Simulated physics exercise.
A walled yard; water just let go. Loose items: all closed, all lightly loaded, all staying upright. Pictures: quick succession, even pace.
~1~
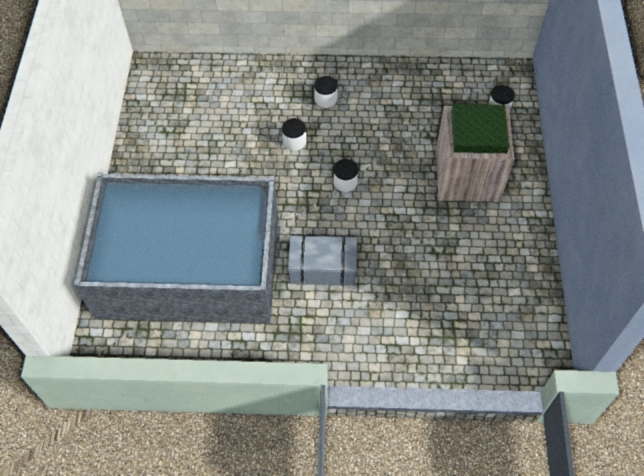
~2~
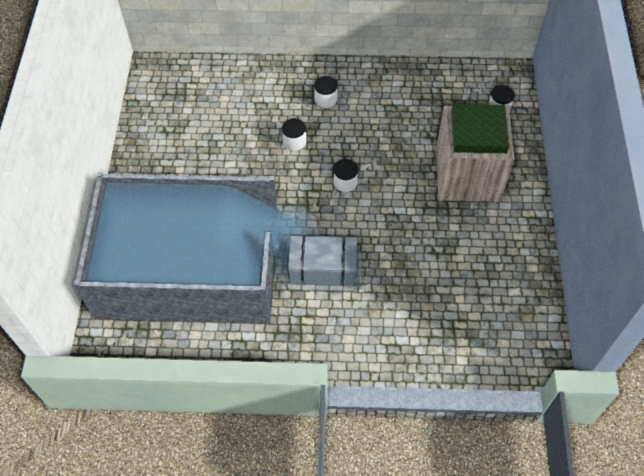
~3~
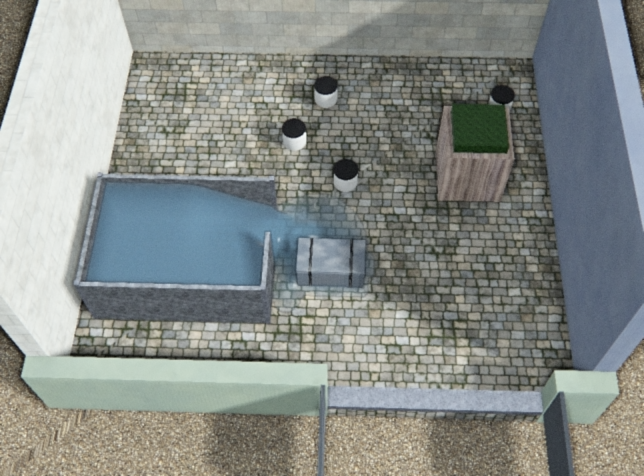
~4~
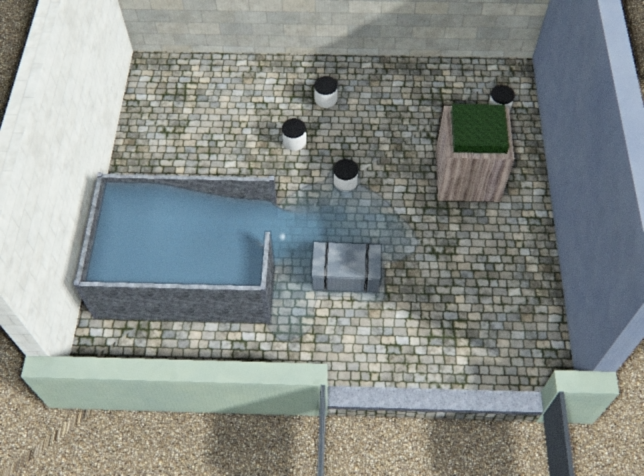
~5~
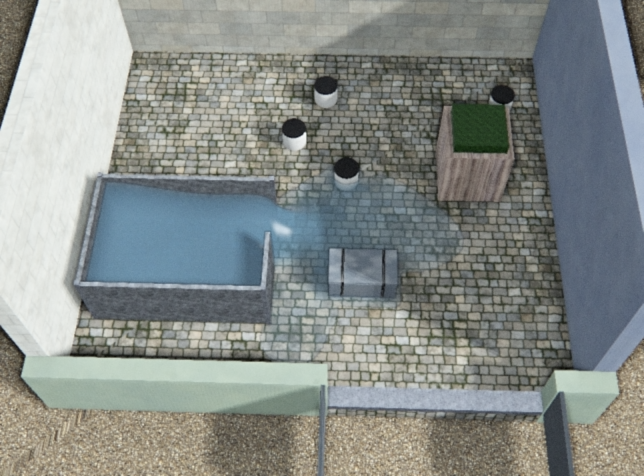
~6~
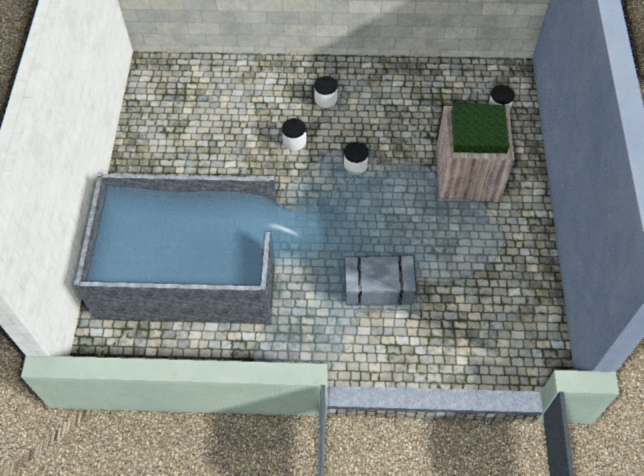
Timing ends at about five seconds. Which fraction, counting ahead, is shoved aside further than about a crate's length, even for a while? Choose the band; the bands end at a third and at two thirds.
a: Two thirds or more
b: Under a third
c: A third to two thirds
The answer is c.
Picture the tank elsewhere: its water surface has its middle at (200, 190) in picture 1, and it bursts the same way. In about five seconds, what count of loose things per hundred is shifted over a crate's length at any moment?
The share comes to close to 40 percent.
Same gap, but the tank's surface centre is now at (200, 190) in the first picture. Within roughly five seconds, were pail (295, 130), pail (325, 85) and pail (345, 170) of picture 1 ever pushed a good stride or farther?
Item one not displaced far, item two not displaced far, item three travelled far enough.
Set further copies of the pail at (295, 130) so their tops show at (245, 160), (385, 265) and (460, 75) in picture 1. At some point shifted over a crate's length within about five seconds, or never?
Stays put, displaced, displaced.
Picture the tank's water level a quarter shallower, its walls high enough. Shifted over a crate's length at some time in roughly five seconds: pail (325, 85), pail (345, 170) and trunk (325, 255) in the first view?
One: Stayed below the mark. Two: Passed the mark. Three: Passed the mark.
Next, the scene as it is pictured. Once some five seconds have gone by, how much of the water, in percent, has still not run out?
I'd say close to 90 percent.
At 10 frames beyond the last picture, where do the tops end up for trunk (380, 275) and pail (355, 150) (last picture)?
They should be roughly at (480, 391) and (429, 44).
A moment on, 2 of 5 are well off their spots; 0 afloat.
Next, 2 of 5 are well off their spots; 1 afloat.
Later, 2 of 5 are well off their spots; 2 afloat.
In the end, 3 of 5 are well off their spots, and 3 have been at some point; 3 afloat.
